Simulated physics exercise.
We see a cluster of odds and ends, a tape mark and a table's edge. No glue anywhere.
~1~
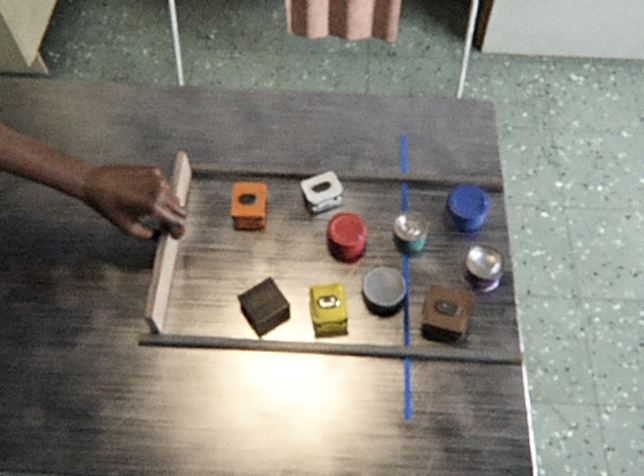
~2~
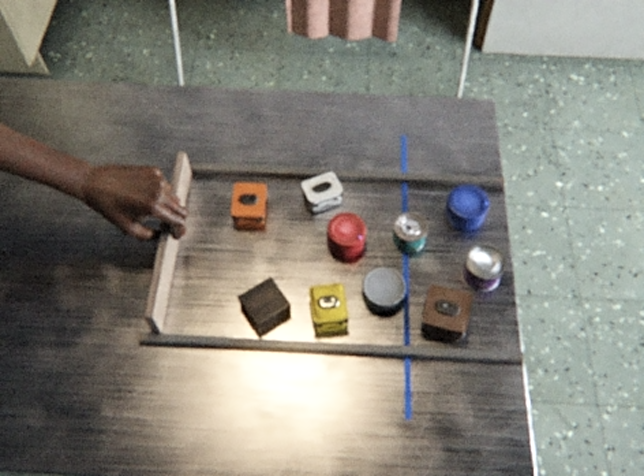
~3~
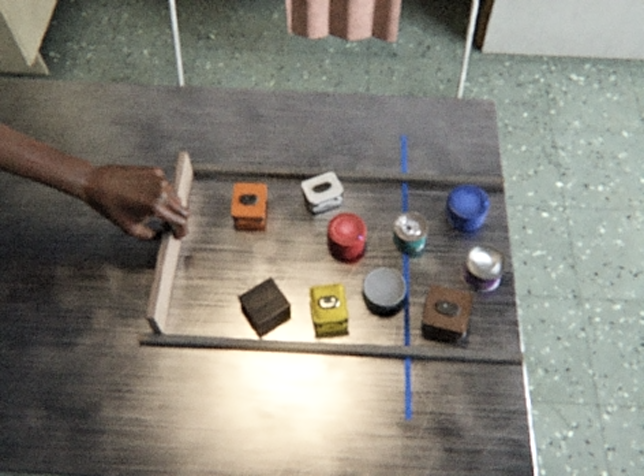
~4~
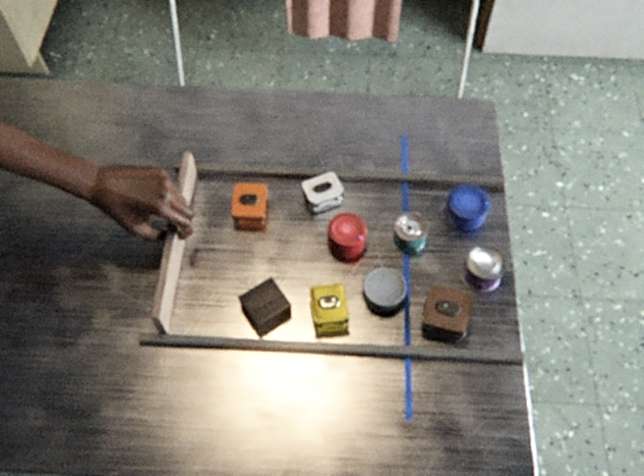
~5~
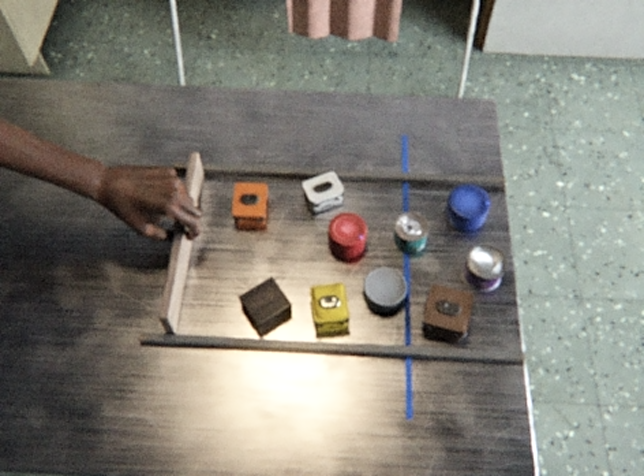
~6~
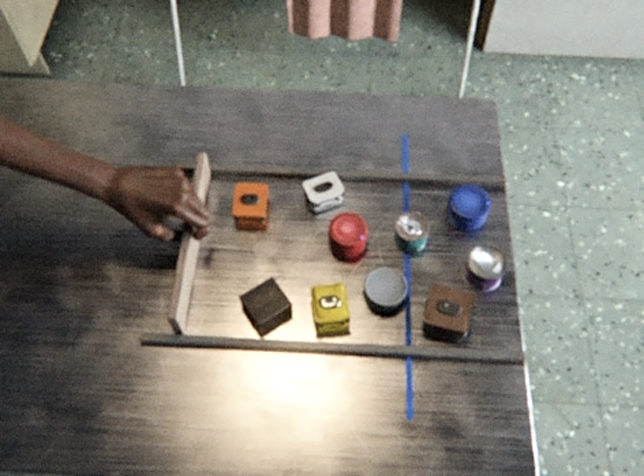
A dark wooden table above a speckled green floor is seen from overhead by a still camera. Between two rails lie small orange, white, black and yellow cases, a red lid and a grey one, with a blue lid, a brown case and shiny tins near or beyond the blue tape at right. A hand slides the upright board slightly rightward, while the objects stay essentially still.
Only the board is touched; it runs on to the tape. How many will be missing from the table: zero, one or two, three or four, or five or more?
In the end the number that fall off is zero.
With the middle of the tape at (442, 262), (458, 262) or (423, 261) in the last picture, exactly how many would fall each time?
In that order 2, 2 and 0.
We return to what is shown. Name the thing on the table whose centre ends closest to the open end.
That is the brown case.
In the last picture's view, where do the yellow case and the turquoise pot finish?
About (467, 325), and the other about (456, 230).
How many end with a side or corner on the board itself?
4 of them.
Soon after, none off yet; purple tin at rest near (485, 267); blue lid at rest near (468, 207); brown case at rest near (447, 313).
After that, none off yet; purple tin at rest near (485, 267); blue lid at rest near (468, 207); brown case displaced a little near (471, 312).
In the end, the number that fall off is zero.
